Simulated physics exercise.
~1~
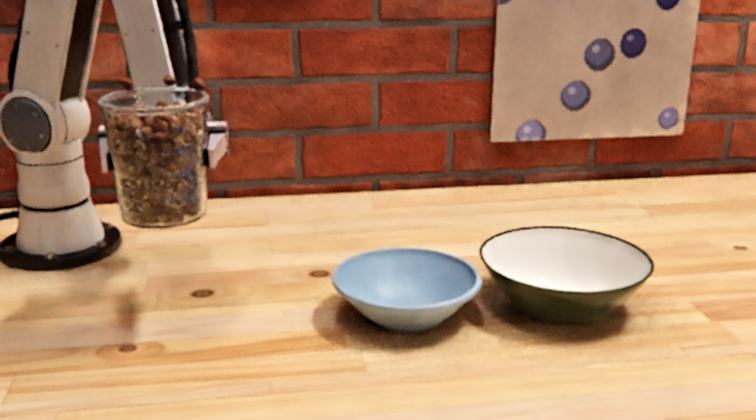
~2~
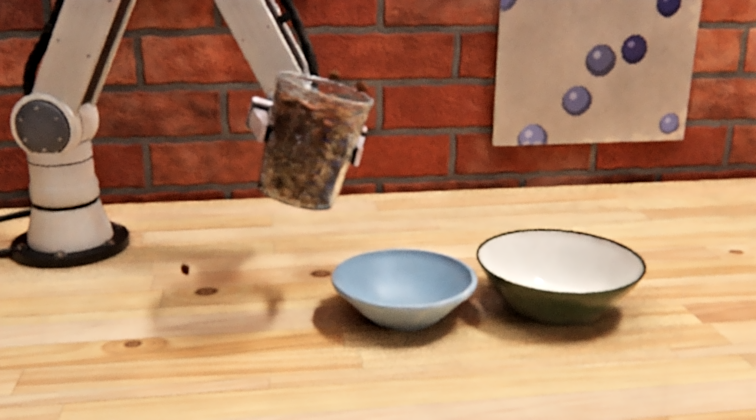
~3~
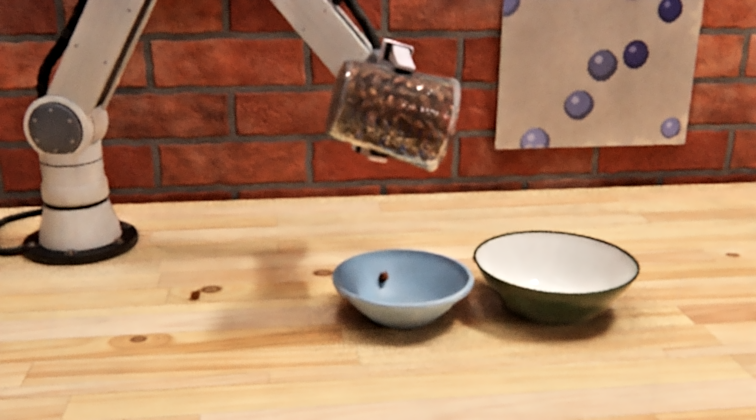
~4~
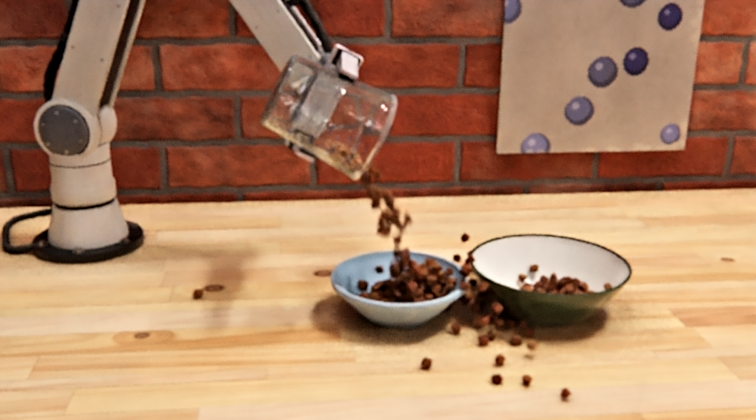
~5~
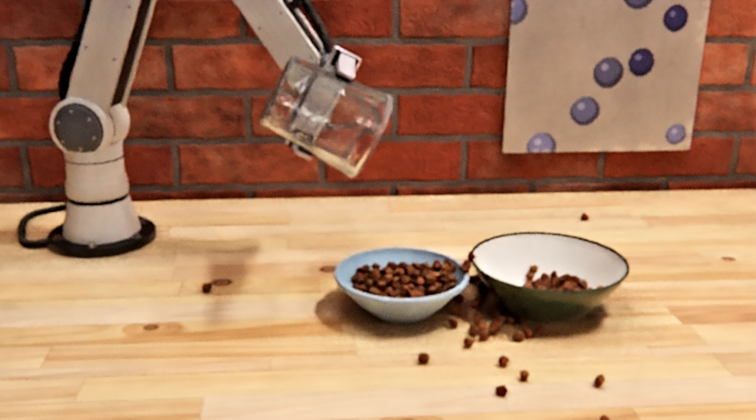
A white robot arm holds a clear tumbler full of brown pellets over a pale wooden table, seen from the side and slightly above, with a red brick wall and a dotted poster behind. A light blue bowl sits near the middle, with a white-lined, dark green bowl to its right. The arm swings the tumbler right and tips it onto its side above the blue bowl. Pellets pour down into both bowls, and some scatter across the table. The tumbler ends empty and still tilted, with most pellets in the blue bowl, fewer in the green one, and strays around them.
